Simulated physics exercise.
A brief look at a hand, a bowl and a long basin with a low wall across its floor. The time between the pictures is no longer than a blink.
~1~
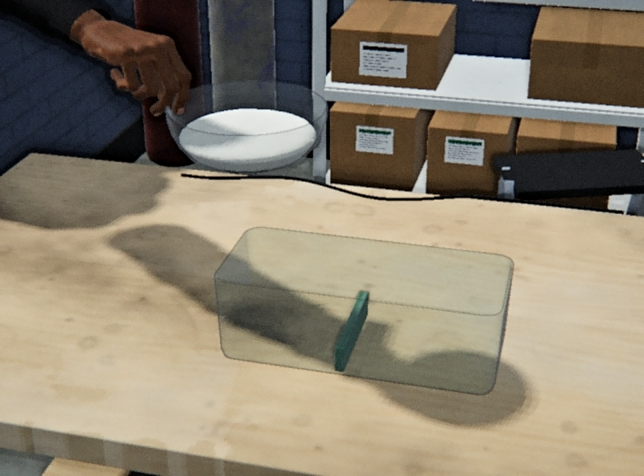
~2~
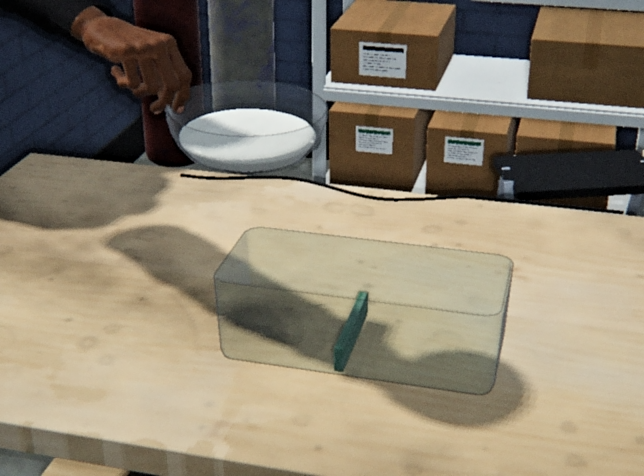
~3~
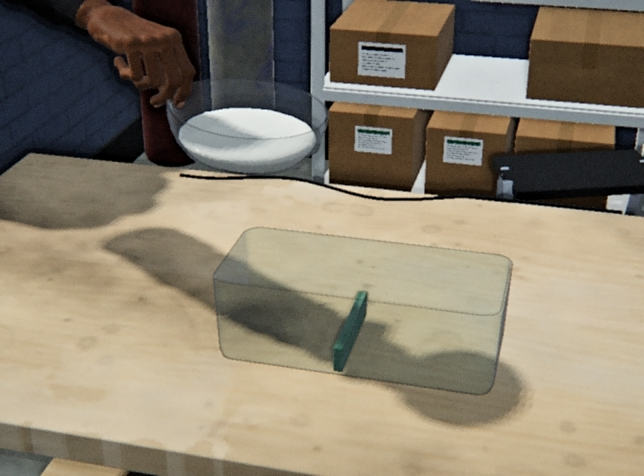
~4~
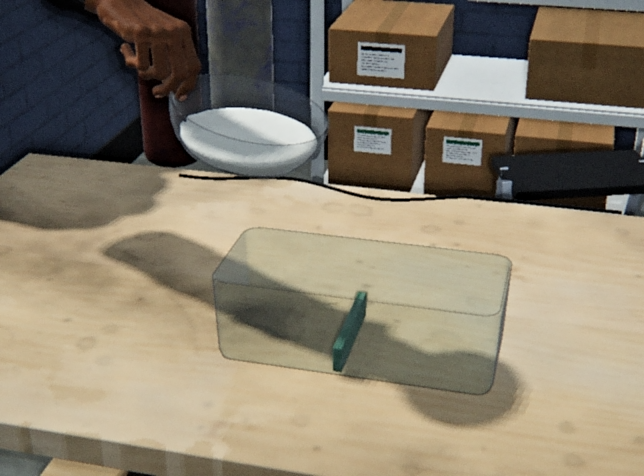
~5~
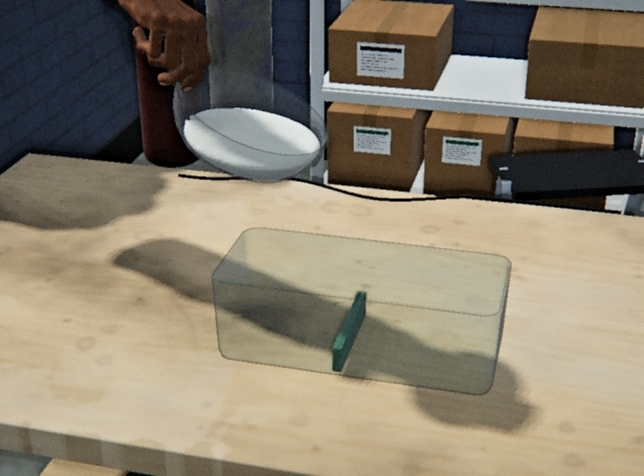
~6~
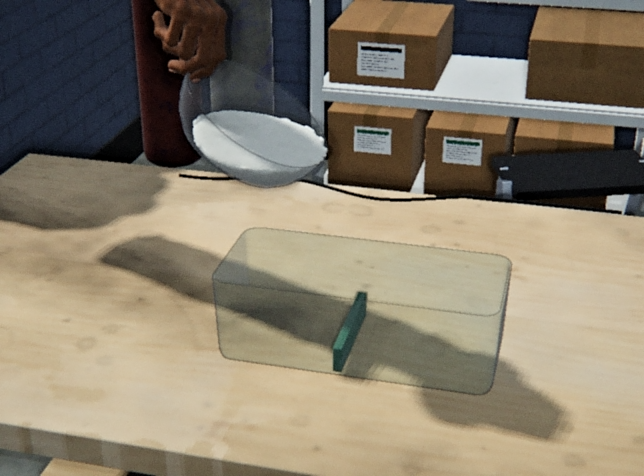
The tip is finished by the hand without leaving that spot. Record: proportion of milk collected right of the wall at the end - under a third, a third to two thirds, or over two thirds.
Proportion recorded: A third to two thirds.
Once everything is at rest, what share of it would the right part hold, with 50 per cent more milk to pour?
About 55 parts in a hundred, give or take.
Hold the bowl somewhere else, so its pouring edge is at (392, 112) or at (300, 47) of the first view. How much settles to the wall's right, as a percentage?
First try: Near 80 percent; second try: Near 40 percent.
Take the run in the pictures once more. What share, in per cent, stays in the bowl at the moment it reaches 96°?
5 %.
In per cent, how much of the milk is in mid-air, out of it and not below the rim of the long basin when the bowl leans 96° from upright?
About 40 per cent.
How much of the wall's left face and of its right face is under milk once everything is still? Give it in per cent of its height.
Left side: Approx. 30 %; right side: Approx. 30 %.
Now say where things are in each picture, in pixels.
In the first frame, tilt 0°; pouring edge (324, 115); surface from (185, 125) to (316, 137); the long basin's rim runs from (231, 253) to (508, 287); the wall's top is at (352, 320).
In the second frame, tilt 1°; pouring edge (324, 117); surface from (185, 124) to (316, 139).
In the third frame, tilt 6°; pouring edge (325, 123); surface from (185, 122) to (315, 141).
In the fourth frame, tilt 13°; pouring edge (325, 133); surface from (186, 119) to (317, 145).
In the fifth frame, tilt 22°; pouring edge (325, 146); surface from (189, 117) to (317, 149).
In the sixth frame, tilt 33°; pouring edge (323, 160); surface from (198, 118) to (326, 152).
A moment on, the tilt is 96° and 4 per cent is still to pour, 13 is left of the wall and 42 right of it.
Next, the tilt is 109° and 0 per cent is still to pour, 41 is left of the wall and 55 right of it.
Then the tilt is 109° and 0 per cent is still to pour, 43 is left of the wall and 54 right of it.
Later the tilt is 109° and 0 per cent is still to pour, 43 is left of the wall and 54 right of it.
In the end 43 per cent lies left of the wall, 54 right of it and 3 outside.
